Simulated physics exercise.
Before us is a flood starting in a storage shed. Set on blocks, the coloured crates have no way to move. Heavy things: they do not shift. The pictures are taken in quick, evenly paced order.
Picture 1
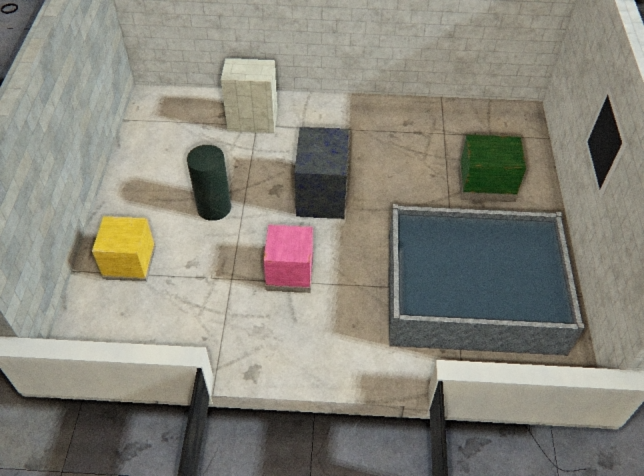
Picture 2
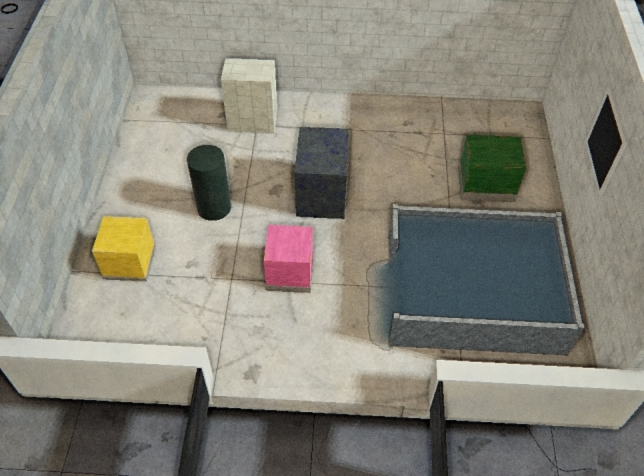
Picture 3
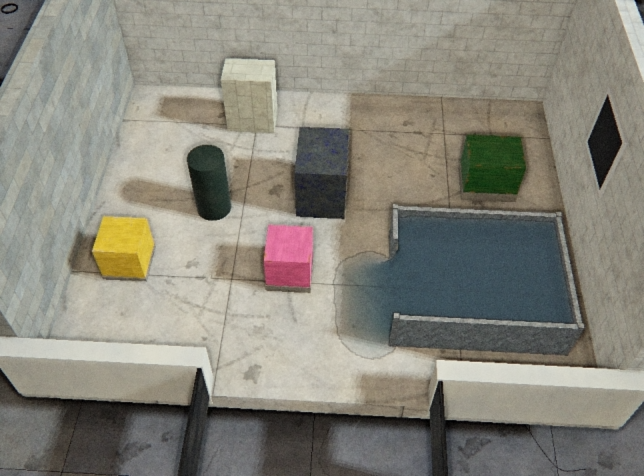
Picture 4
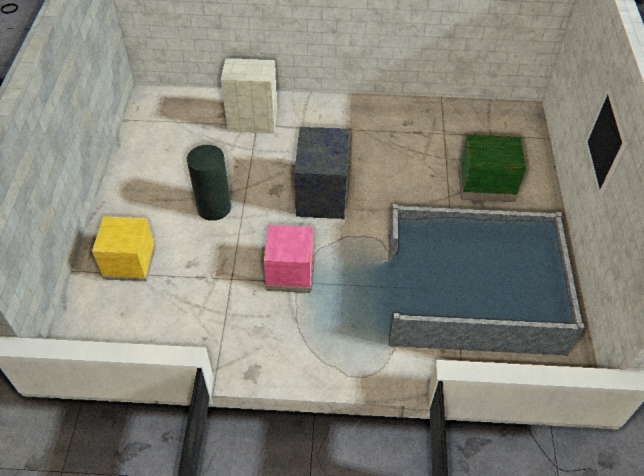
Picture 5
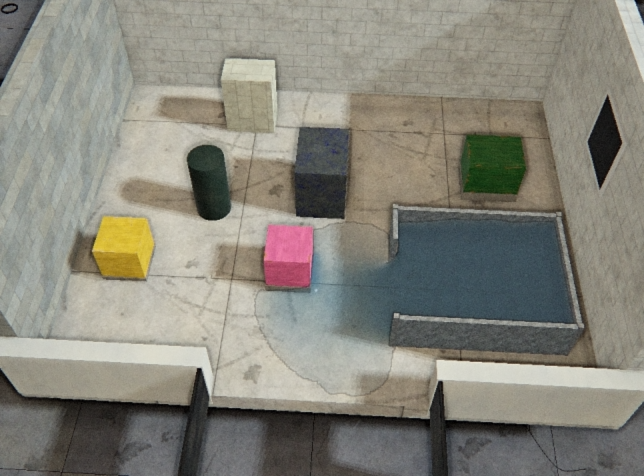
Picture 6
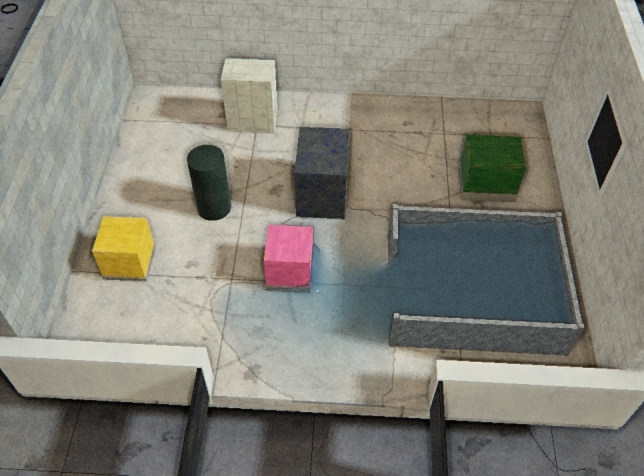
The footage shows a walled room with coloured blocks and a dark green cylinder around a tank of still water, then water pouring through a gap in its left side and spreading leftward across the floor past the unmoving pink block.
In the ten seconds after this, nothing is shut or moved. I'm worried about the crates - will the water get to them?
Here is how it goes: The green crate is spared; the pink crate gets water on it; the yellow crate gets water on it.
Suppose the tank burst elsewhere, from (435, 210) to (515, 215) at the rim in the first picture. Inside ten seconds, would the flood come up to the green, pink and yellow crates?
My reading: The green crate takes water; the pink crate stays dry; the yellow crate is soaked.
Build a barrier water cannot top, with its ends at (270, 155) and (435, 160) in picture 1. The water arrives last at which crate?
It is the green-painted one.
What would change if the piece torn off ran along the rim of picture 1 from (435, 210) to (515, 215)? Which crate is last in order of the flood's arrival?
The yellow crate, by my reading.
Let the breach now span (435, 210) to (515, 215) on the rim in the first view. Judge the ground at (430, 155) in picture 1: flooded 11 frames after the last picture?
Submerged.
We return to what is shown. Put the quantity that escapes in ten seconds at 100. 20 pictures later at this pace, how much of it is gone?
About 50 per cent.
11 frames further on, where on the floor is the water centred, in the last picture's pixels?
Point: (362, 295).
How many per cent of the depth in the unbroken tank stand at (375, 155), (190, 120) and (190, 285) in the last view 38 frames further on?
Some 2, 10 and 12 in a hundred.
A moment on, water covers 25 % of the floor; the green crate not reached, the pink crate water round its plinth, the yellow crate water round its plinth.
Next, water covers 35 % of the floor; the green crate not reached, the pink crate water round its plinth, the yellow crate water round its plinth.
Then, water covers 50 % of the floor; the green crate water round its plinth, the pink crate water round its plinth, the yellow crate water round its plinth.
Later, water covers 70 % of the floor; the green crate water round its plinth, the pink crate water round its plinth, the yellow crate water round its plinth.
In the end, water covers 95 % of the floor; the green crate stayed above the water, the pink crate was topped, the yellow crate was topped.
